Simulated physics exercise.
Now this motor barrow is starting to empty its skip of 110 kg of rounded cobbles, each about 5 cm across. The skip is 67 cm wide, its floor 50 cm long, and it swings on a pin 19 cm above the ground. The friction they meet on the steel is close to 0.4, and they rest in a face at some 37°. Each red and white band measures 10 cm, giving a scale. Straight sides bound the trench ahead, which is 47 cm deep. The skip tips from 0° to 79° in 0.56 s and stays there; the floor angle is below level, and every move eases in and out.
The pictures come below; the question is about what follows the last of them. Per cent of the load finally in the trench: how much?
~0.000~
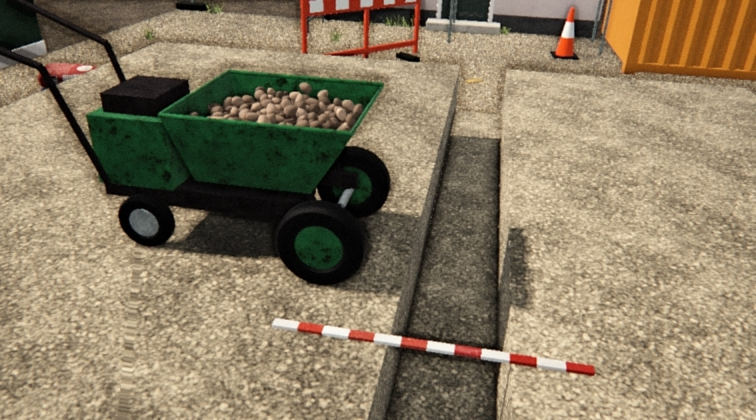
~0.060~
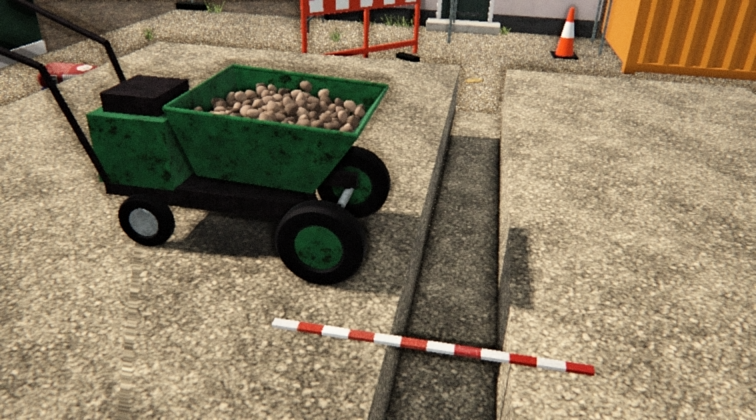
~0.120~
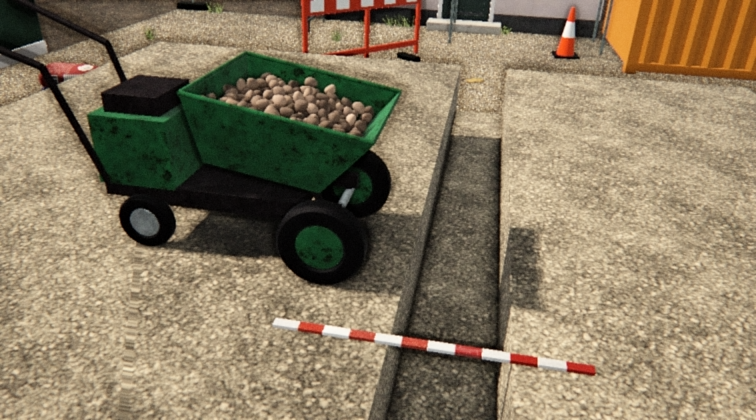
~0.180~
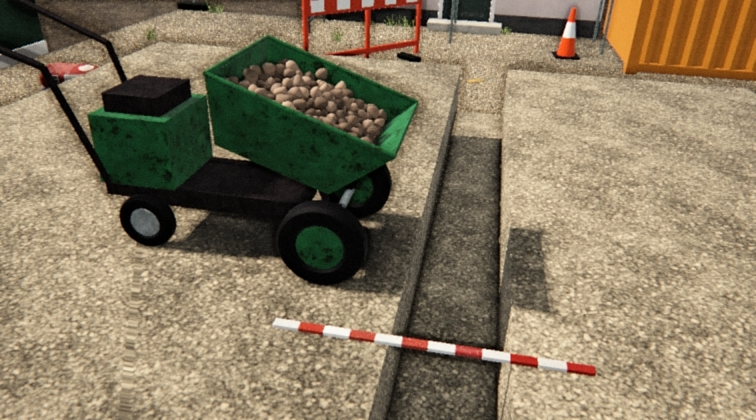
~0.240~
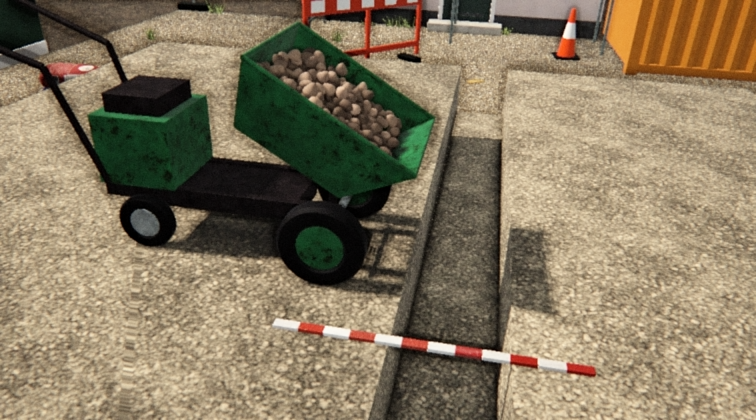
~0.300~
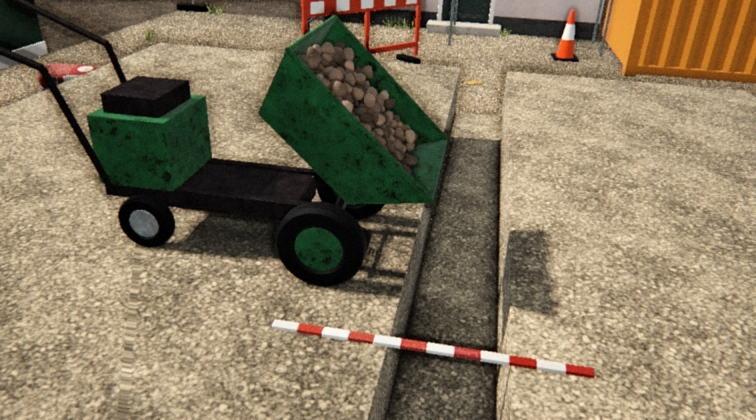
Approx. 57 %.
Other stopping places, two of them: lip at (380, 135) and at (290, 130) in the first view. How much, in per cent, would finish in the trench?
First some 35, then 95 per cent.
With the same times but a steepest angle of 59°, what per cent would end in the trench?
With that change, near 30 per cent.
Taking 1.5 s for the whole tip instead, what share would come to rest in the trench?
Probably about 95 in a hundred.
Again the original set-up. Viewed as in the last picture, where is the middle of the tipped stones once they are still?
Roughly (494, 331), I'd say.
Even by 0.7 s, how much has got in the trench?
By that point it's something like 35 in a hundred.
After 0.4 s the floor is at 67°; 100 % in the skip; the foremost stones are at (440, 205).
After 0.7 s the floor is at 79°; 56 % in the skip, 33 % in the trench, 12 % past the trench; the foremost stones are at (531, 260).
After 1.0 s the floor is at 79°; 6 % in the skip, 51 % in the trench, 43 % past the trench; the foremost stones are past the picture's edge.
After 3.0 s the floor is at 79°; 0 % in the skip, 57 % in the trench, 43 % past the trench; the foremost stones are past the picture's edge.
